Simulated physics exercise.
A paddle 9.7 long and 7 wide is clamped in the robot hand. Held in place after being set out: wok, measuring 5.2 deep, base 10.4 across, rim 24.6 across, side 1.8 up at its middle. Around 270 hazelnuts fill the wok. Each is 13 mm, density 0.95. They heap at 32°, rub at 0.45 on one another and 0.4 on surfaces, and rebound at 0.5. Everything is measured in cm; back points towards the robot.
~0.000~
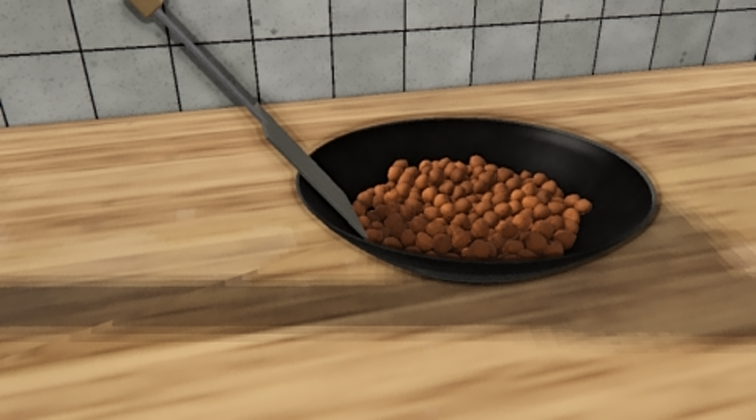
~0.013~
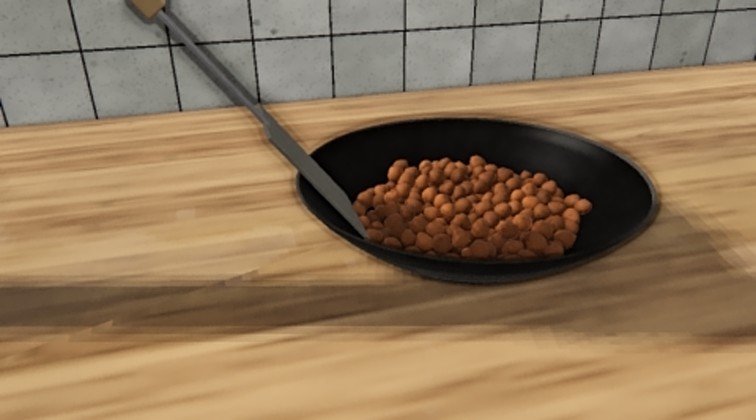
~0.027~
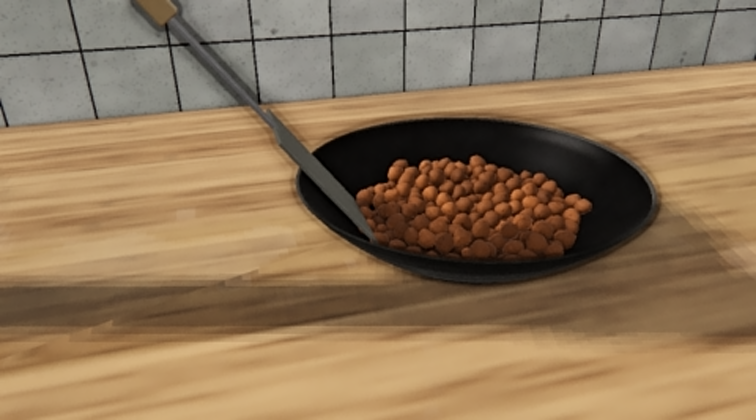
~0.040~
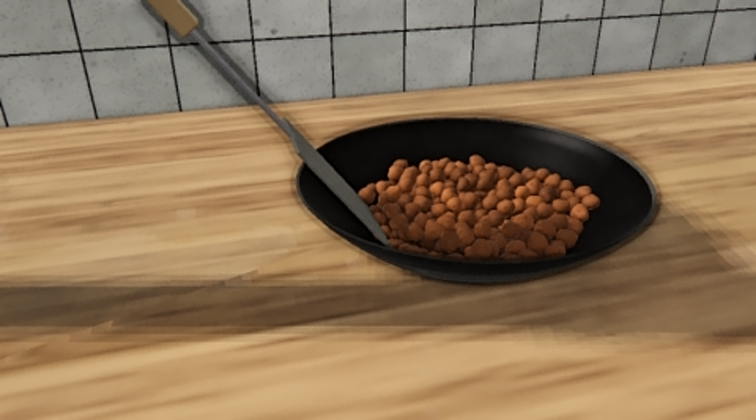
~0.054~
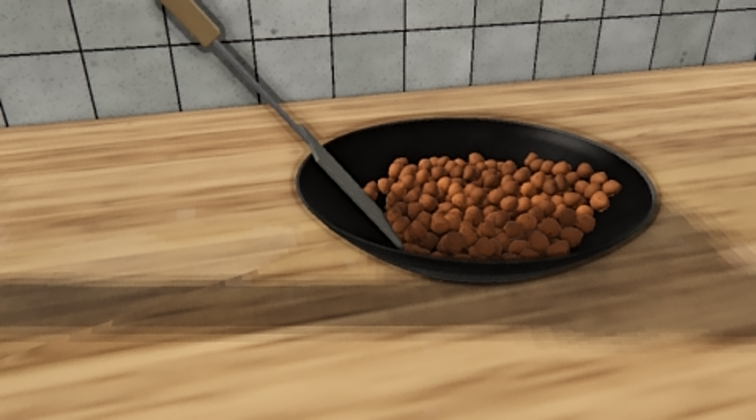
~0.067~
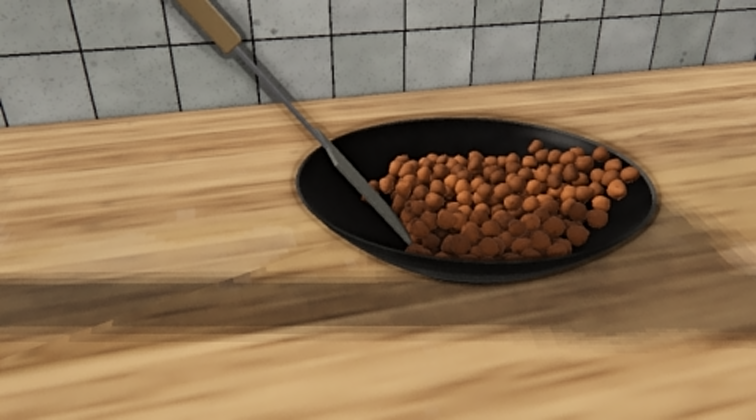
A grey paddle with a wooden handle rests nearly still at the left side of a black wok of brown hazelnuts on a wooden counter. It then slides right through the wok, pushing the nuts, and the heap shifts and spreads toward the right rim, leaving bare black surface behind the blade.
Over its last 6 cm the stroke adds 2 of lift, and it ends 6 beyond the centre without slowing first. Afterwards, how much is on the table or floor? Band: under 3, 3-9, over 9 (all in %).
Over 9 %.
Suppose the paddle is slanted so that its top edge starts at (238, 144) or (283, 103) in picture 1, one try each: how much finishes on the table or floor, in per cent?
Roughly 15% and 35%.
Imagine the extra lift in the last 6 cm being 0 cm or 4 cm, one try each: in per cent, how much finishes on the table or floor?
Estimates, in order: 20 % then 20 %.
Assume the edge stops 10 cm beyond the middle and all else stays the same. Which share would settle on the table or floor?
It would come to roughly 45 percent.
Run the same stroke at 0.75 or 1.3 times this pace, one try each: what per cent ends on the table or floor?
Around 10 per cent, then around 35 per cent, would end on the table or floor.
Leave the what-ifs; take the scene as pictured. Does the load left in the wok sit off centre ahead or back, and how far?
It rests close to 3.5 centimetres ahead of centre.
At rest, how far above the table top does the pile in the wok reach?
Some 6.0 cm above the table.
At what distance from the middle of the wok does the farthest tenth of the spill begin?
That works out to near 35 cm.
After 0.11 s, sloping 53°, highest piece 8 above the table; 266 in the wok, 7 on the blade or in flight.
After 0.15 s, sloping 53°, highest piece 9 above the table; 260 in the wok, 13 on the blade or in flight.
After 0.37 s, sloping 53°, highest piece 7 above the table; 209 in the wok, 56 on the table or floor, 8 on the blade or in flight.
After 1.42 s, sloping 53°, highest piece 6 above the table; 208 in the wok, 65 on the table or floor.
In the end, 208 in the wok, 65 on the table or floor. That is 24 % on the table or floor.
